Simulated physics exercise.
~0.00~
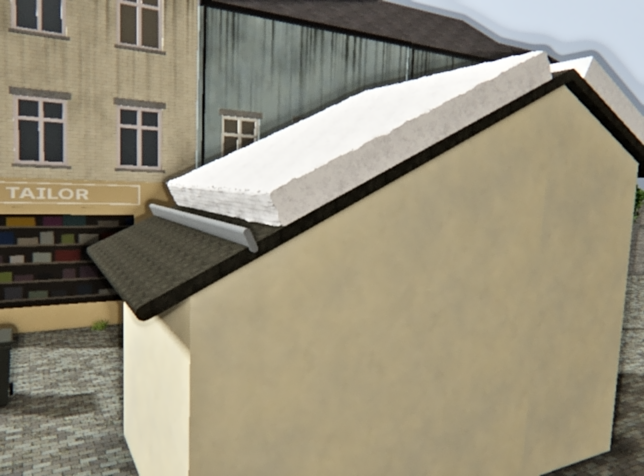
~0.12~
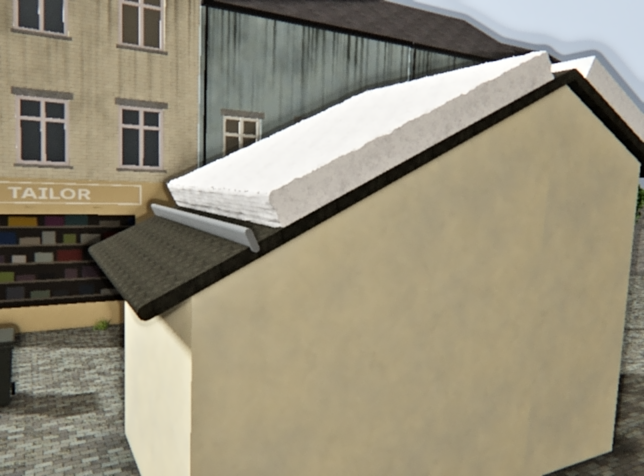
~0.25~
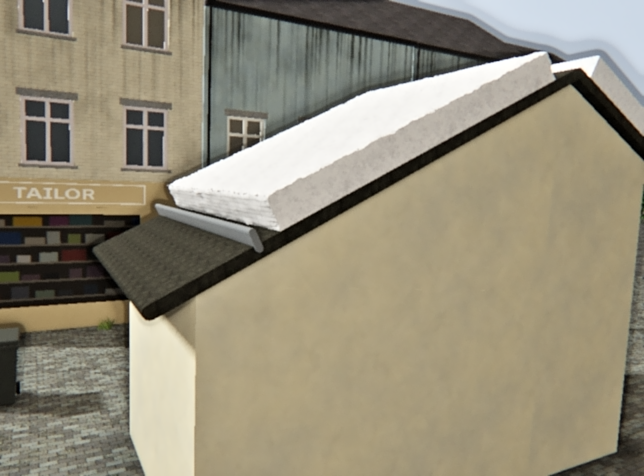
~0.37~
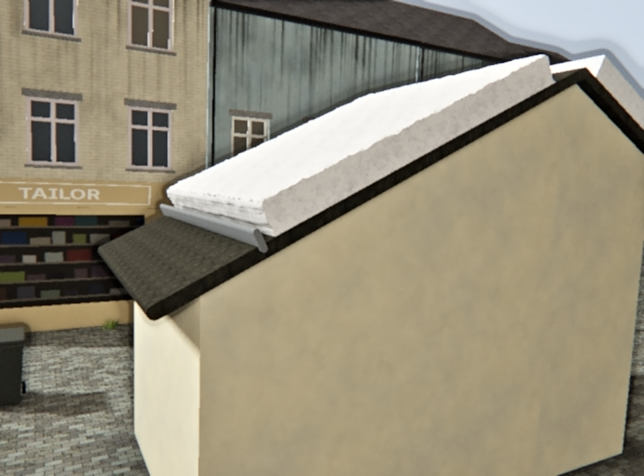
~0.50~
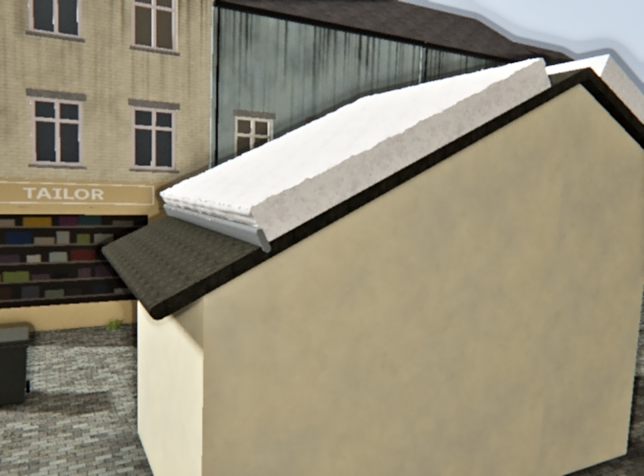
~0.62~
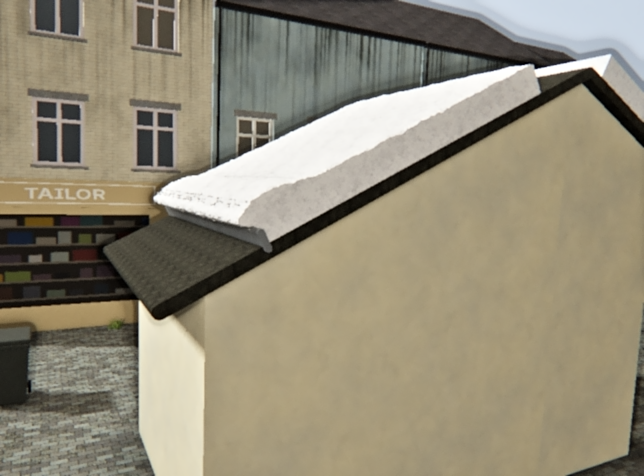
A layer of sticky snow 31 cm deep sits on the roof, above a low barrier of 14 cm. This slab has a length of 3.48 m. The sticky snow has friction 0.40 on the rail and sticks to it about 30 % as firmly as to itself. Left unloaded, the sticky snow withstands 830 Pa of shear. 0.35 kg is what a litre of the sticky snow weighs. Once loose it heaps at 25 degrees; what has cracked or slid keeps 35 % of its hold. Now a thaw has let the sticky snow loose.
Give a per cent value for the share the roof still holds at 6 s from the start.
Roughly 54 percent.
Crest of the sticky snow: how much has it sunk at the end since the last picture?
Looks like something near 0.7 m to me.
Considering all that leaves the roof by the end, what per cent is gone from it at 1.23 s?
Fraction so far: Roughly 0 %.
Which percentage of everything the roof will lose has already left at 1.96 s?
Roughly 60 per cent.
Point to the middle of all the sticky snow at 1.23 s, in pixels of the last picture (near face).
It comes out near (344, 179), give or take.
After 1.23 s, 98 % of the snow is on the roof.
After 1.96 s, 74 % of the snow is on the roof.
After 2.68 s, 62 % of the snow is on the roof.
After 3.40 s, 55 % of the snow is on the roof.
After 6.00 s, 54 % of the snow is on the roof.
